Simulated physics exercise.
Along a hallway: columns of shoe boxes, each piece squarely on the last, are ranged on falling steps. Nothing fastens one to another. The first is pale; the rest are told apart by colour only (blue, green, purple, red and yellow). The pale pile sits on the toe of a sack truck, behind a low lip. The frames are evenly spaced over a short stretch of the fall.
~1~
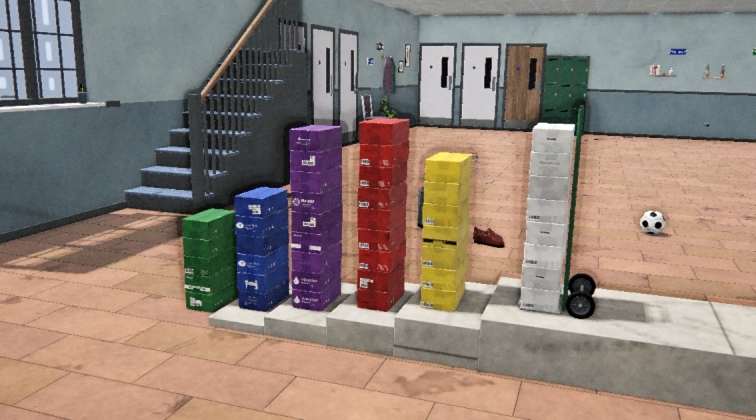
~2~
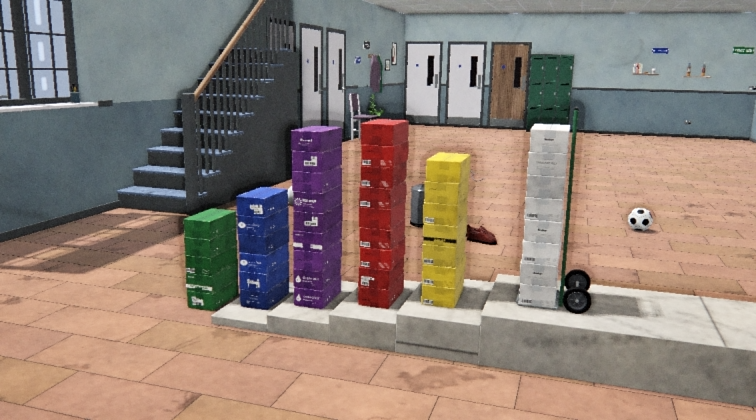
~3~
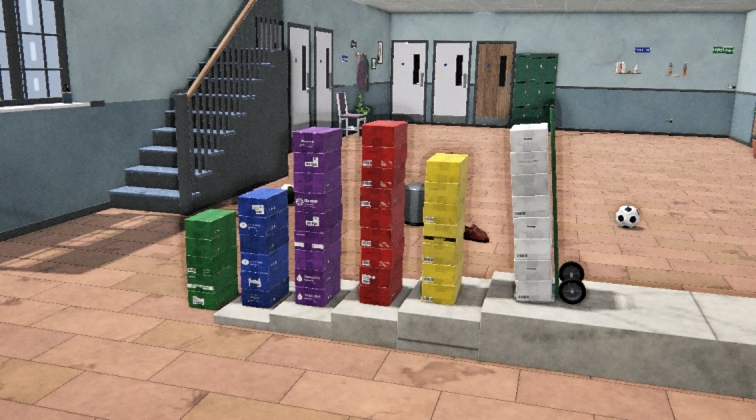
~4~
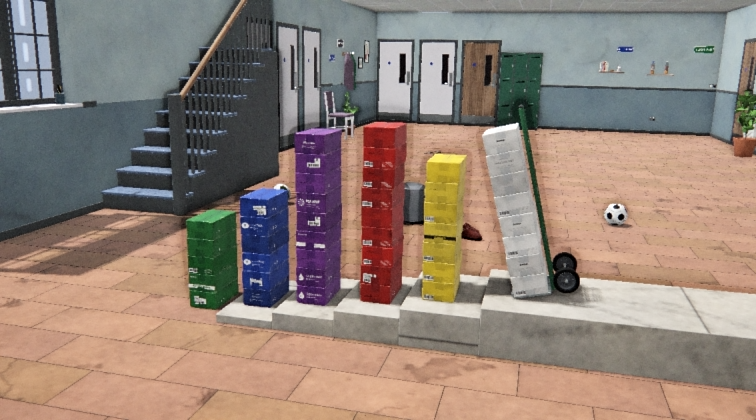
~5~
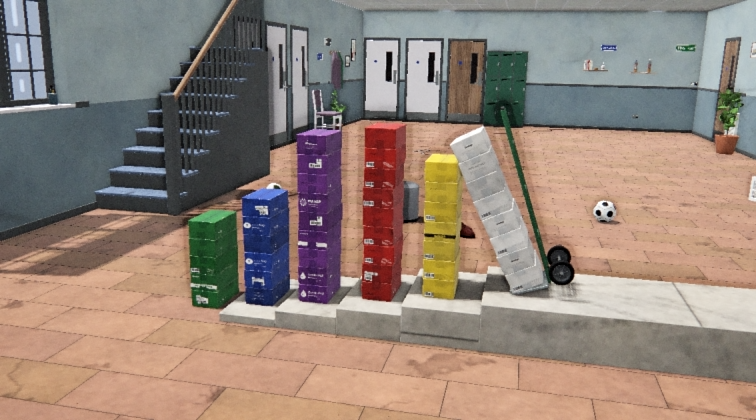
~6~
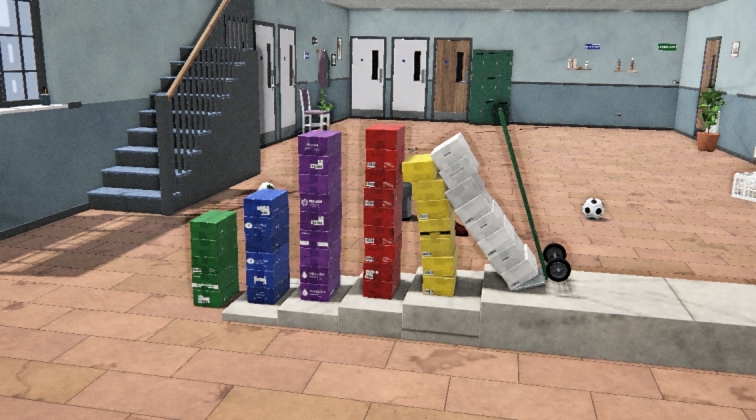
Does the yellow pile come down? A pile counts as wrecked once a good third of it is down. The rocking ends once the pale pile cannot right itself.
It comes down.
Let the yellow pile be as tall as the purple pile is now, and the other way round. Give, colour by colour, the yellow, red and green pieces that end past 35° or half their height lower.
Yellow 8, red 8, green 4.
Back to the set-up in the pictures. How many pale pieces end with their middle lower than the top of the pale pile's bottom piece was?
The count is 3.
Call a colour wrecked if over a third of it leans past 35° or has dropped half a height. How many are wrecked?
5 of them.
Soon, 8 of the pale pile down; none of the 7 yellow boxes down (0 of 36 in all colours); top yellow box tipped clearly; top red box tipped a little.
A while on, 8 of the pale pile down; 7 of the 7 yellow boxes down (16 of 36 in all colours); top yellow box tipped well over, about its own height lower; top red box tipped well over, about its own height lower.
Towards the end, 8 of the pale pile down; 7 of the 7 yellow boxes down (25 of 36 in all colours); top yellow box tipped well over, some four heights lower; top purple box tipped steeply, some two heights lower.
Then, 8 of the pale pile down; 7 of the 7 yellow boxes down (34 of 36 in all colours); top yellow box tipped well over, some four heights lower; top purple box upside down.
Finally, 8 of the pale pile down; 7 of the 7 yellow boxes down (34 of 36 in all colours); top yellow box tipped well over, some four heights lower; top green box upside down. Seen by the last camera, middles, top yellow box near (300, 239), top green box near (92, 280).
